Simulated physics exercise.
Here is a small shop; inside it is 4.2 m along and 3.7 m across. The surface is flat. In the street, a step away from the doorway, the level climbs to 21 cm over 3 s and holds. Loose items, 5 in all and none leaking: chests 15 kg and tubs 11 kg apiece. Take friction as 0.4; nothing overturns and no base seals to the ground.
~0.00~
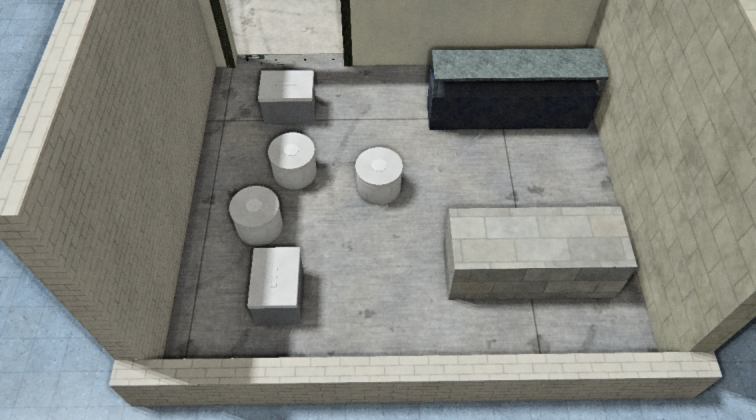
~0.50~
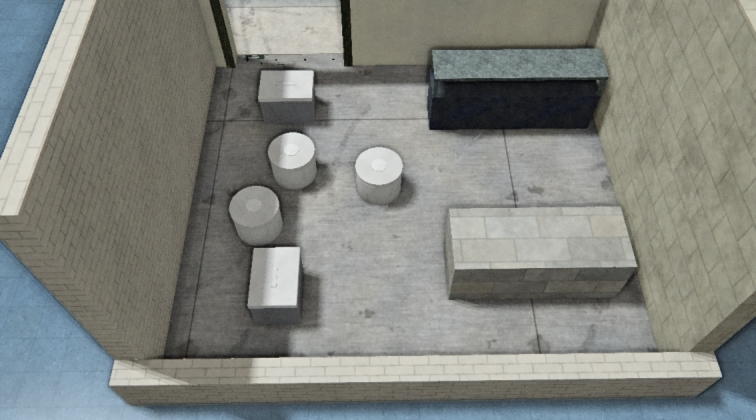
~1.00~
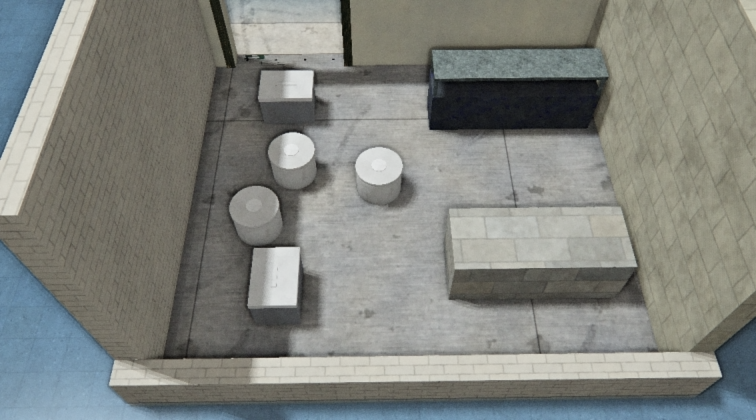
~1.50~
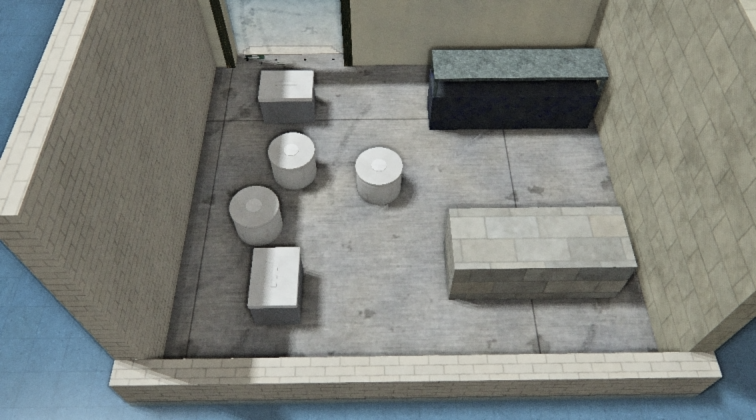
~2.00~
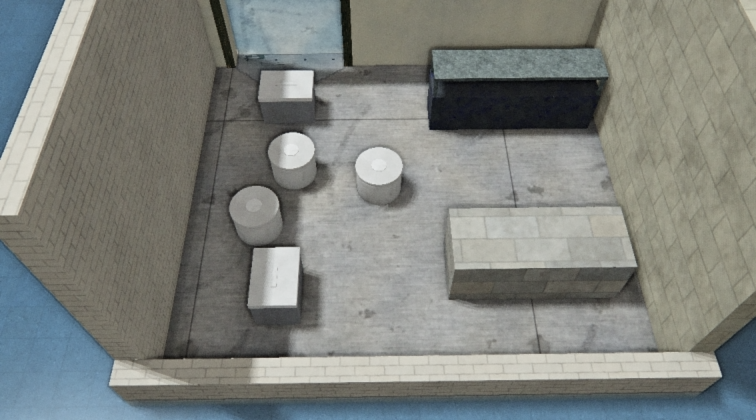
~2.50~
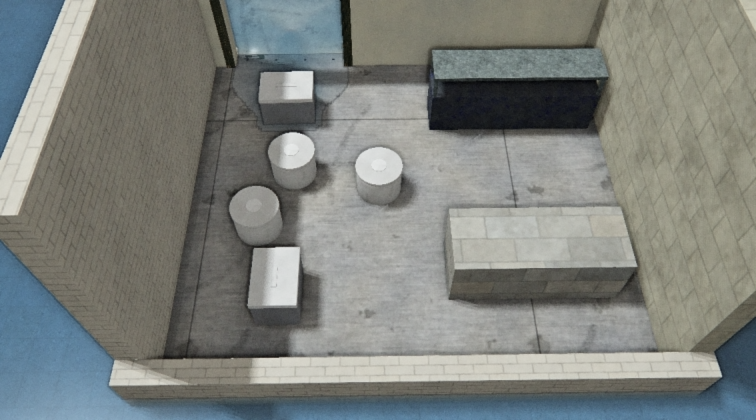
Small walled room with grey blocks and drums standing still as blue water spreads outside and starts creeping in through the doorway.
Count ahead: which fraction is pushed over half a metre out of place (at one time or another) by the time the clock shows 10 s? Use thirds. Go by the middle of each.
Share: At least two thirds.
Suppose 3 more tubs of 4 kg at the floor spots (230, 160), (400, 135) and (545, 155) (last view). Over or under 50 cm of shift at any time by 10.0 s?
In turn: More, over, over.
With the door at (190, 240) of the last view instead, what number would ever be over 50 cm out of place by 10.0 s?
Then 4.
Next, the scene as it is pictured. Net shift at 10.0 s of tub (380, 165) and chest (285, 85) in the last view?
In that order: 250 cm, 250 cm.
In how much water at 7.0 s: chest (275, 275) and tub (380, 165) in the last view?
About 8 and 8 cm.
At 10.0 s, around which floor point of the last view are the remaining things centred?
At about (446, 318).
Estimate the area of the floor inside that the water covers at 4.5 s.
Roughly 7.0 m2.
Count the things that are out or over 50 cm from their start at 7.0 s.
I count 3.
After 3.5 s 1 of 5 are over 50 cm from their spots; 0 afloat.
After 4.5 s 2 of 5 are over 50 cm from their spots; 0 afloat.
After 7.0 s 3 of 5 are over 50 cm from their spots; 4 afloat.
After 10.0 s 5 of 5 are over 50 cm from their spots, and 5 have been at some point; 5 afloat.
